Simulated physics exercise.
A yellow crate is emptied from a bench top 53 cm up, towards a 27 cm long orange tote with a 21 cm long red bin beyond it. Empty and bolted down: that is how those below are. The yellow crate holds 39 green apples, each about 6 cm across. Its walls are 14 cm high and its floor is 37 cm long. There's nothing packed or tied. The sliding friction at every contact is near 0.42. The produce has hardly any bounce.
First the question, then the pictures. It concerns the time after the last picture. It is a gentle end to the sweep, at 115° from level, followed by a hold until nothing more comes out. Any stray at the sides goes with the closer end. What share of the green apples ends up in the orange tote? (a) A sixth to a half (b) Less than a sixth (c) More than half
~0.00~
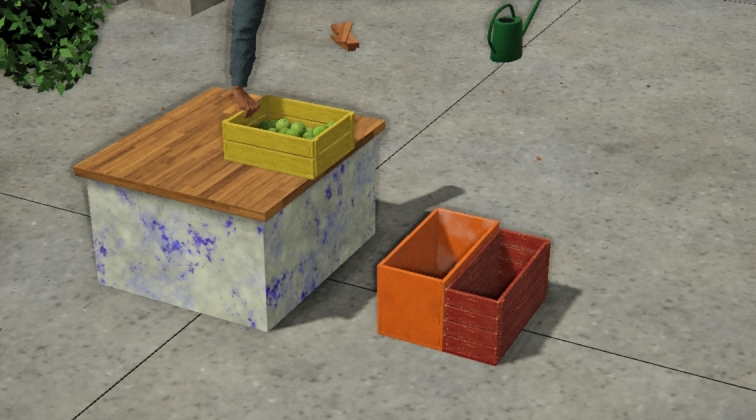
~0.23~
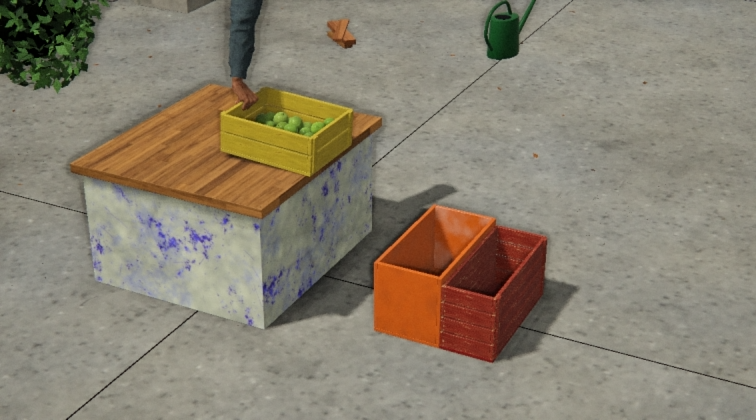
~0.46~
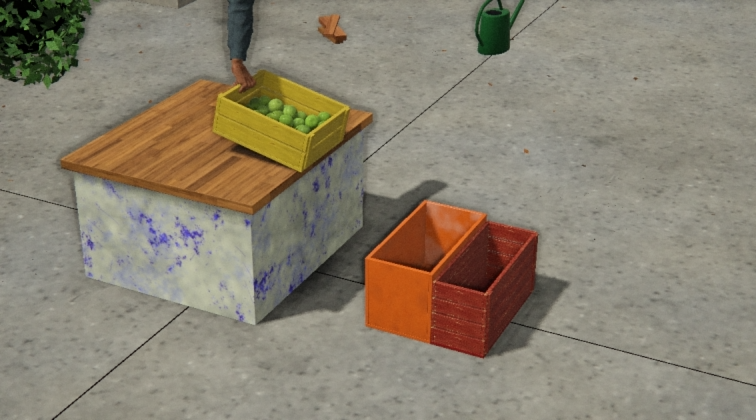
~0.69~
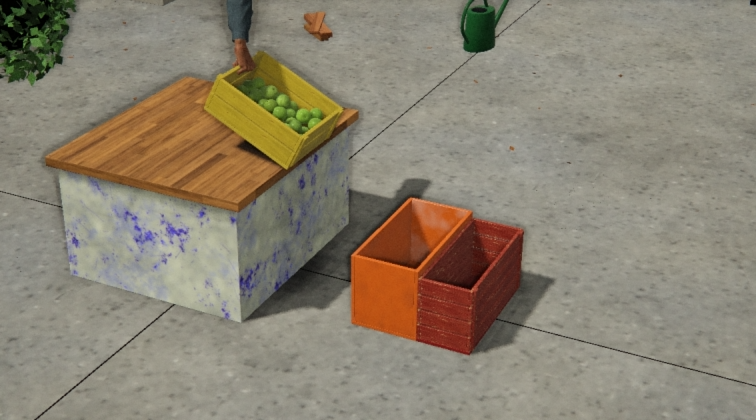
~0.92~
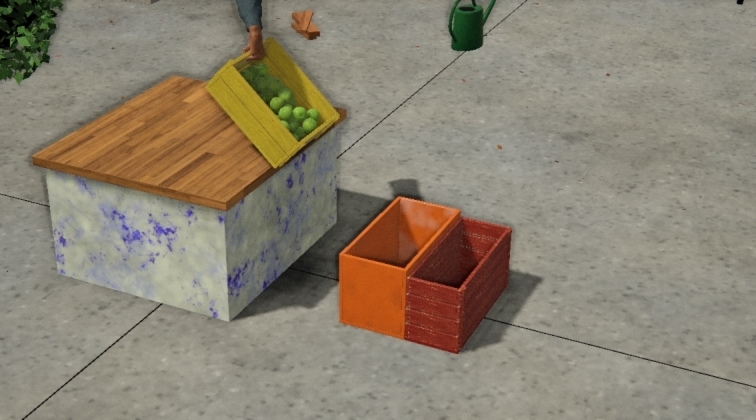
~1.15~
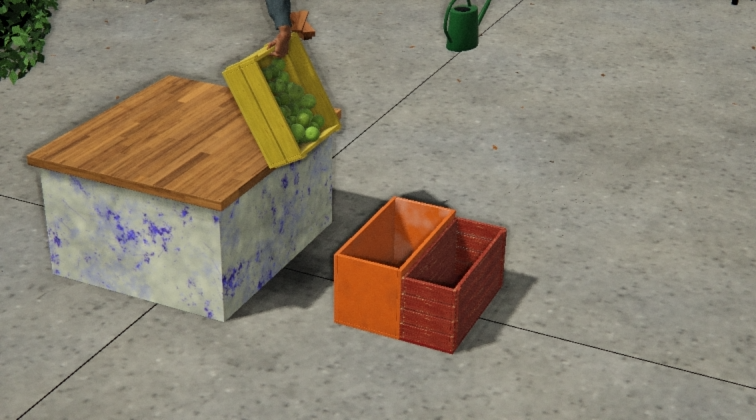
Option a: A sixth to a half.
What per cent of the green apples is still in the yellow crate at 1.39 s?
Some 100 per cent, more or less.
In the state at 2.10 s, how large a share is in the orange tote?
I'd say near 10 per cent at that moment.
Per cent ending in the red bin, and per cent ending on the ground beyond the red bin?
Around 0 per cent and 5 per cent, in that order.
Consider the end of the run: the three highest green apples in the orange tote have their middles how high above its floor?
Some 3 cm.
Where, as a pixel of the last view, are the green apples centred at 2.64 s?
The centre sits near (352, 281).
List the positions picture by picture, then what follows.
In the first picture (each is followed by its nearest rim corner in this view), yellow crate, (310, 140); orange tote, (442, 281); 0° from level; none out.
The second picture shows yellow crate, (309, 138); 3° from level.
The third picture shows yellow crate, (306, 135); 13° from level.
The fourth picture shows yellow crate, (300, 136); 27° from level.
The fifth picture shows yellow crate, (298, 143); 43° from level.
The sixth picture shows yellow crate, (301, 154); orange tote, (399, 269); 61° from level; none out.
After 1.39 s, tilt 79°; 39 still in the yellow crate.
After 1.69 s, tilt 99°; 36 still in the yellow crate and 3 in the air.
After 2.10 s, tilt 114°; 7 still in the yellow crate, 4 in the orange tote, 5 on the ground short of the orange tote and 23 in the air.
Outcome (at 2.64 s), 12 in the orange tote, 26 on the ground short of the orange tote and 1 on the ground beyond the red bin. Asked share, 12 of 39, 31 per cent.
